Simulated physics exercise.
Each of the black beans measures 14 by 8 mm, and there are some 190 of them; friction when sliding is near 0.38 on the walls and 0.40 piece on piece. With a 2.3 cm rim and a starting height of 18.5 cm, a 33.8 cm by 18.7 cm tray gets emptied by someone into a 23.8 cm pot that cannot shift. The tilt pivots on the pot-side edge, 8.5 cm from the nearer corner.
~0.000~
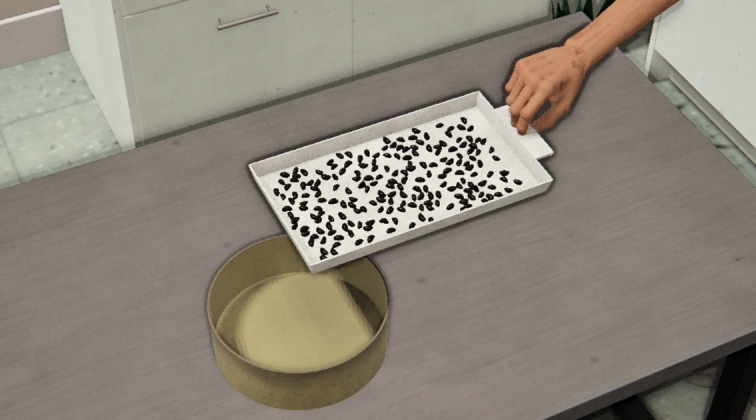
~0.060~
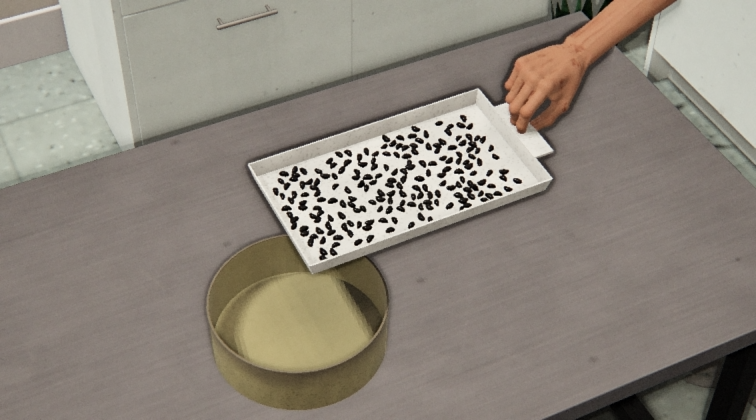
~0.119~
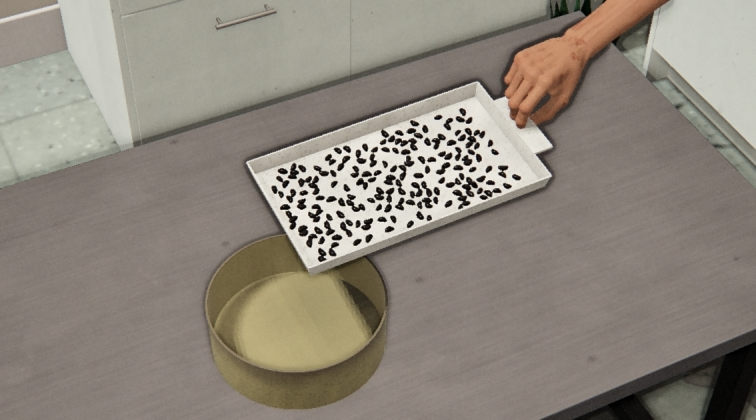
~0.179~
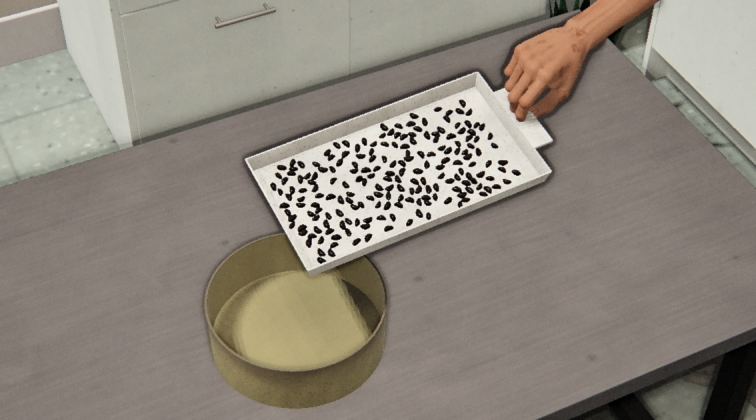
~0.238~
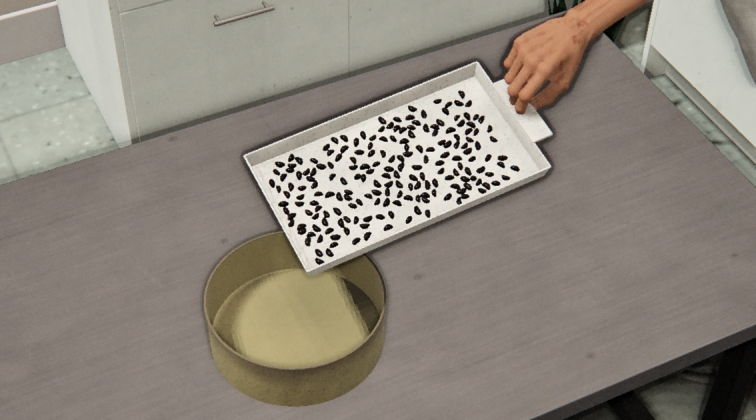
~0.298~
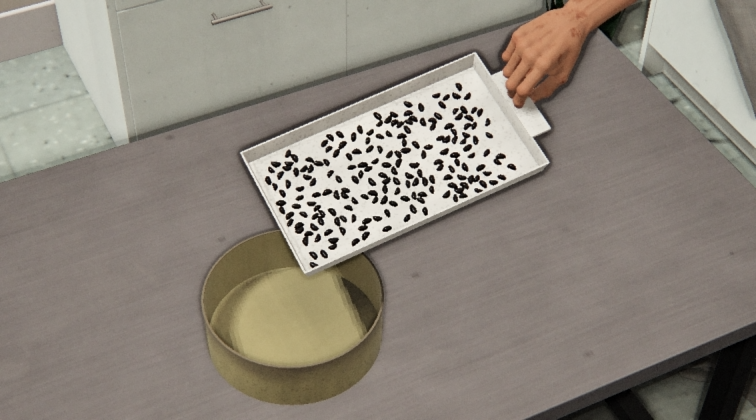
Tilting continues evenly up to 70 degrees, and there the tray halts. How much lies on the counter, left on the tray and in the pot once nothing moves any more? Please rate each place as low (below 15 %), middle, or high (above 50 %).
Counter: Low, tray: Middle, pot: High.
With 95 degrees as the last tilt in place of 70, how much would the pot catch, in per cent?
Estimate: Roughly 95 percent.
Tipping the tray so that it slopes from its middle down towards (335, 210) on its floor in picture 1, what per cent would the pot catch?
The share would be about 35 percent.
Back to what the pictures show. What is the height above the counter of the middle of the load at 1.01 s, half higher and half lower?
I'd put it near 20 cm.
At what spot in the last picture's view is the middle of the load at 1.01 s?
By then the middle of the load sits around (362, 231).
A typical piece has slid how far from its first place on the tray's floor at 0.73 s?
Displacement on the tray: Roughly 6 cm.
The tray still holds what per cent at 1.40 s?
Something like 80 percent, roughly.
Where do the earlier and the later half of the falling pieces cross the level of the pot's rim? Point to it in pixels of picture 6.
The first half passes near (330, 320) and the second half near (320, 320).
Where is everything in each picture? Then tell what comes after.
In the first picture, tray tilt 0 degrees, front corners at (313, 261) and (547, 178); middle of the pieces at (391, 186); pot at (299, 300).
In the second picture, tray tilt 1 degrees, front corners at (312, 262) and (547, 177); middle of the pieces at (390, 185).
In the third picture, tray tilt 4 degrees, front corners at (311, 263) and (546, 174), lowest corner left front; middle of the pieces at (389, 182).
In the fourth picture, tray tilt 7 degrees, front corners at (310, 266) and (546, 170), lowest corner left front; middle of the pieces at (388, 179).
In the fifth picture, tray tilt 11 degrees, front corners at (309, 267) and (545, 165), lowest corner left front; middle of the pieces at (389, 169).
In the sixth picture, tray tilt 15 degrees, front corners at (307, 268) and (543, 161), lowest corner left front; middle of the pieces at (386, 165); pot at (293, 295). The tray's pace is about 60 degrees a second.
After 0.73 s, tilt 42 degrees; the tray holds 100 %, the pot 0 %.
After 1.01 s, tilt 59 degrees; the tray holds 100 %, the pot 0 %.
Then, at 1.40 s, tilt 70 degrees; the tray holds 80 %, the pot 15 %.
By 3.0 s all is still; counter 0 %, tray 25 %, pot 75 %.
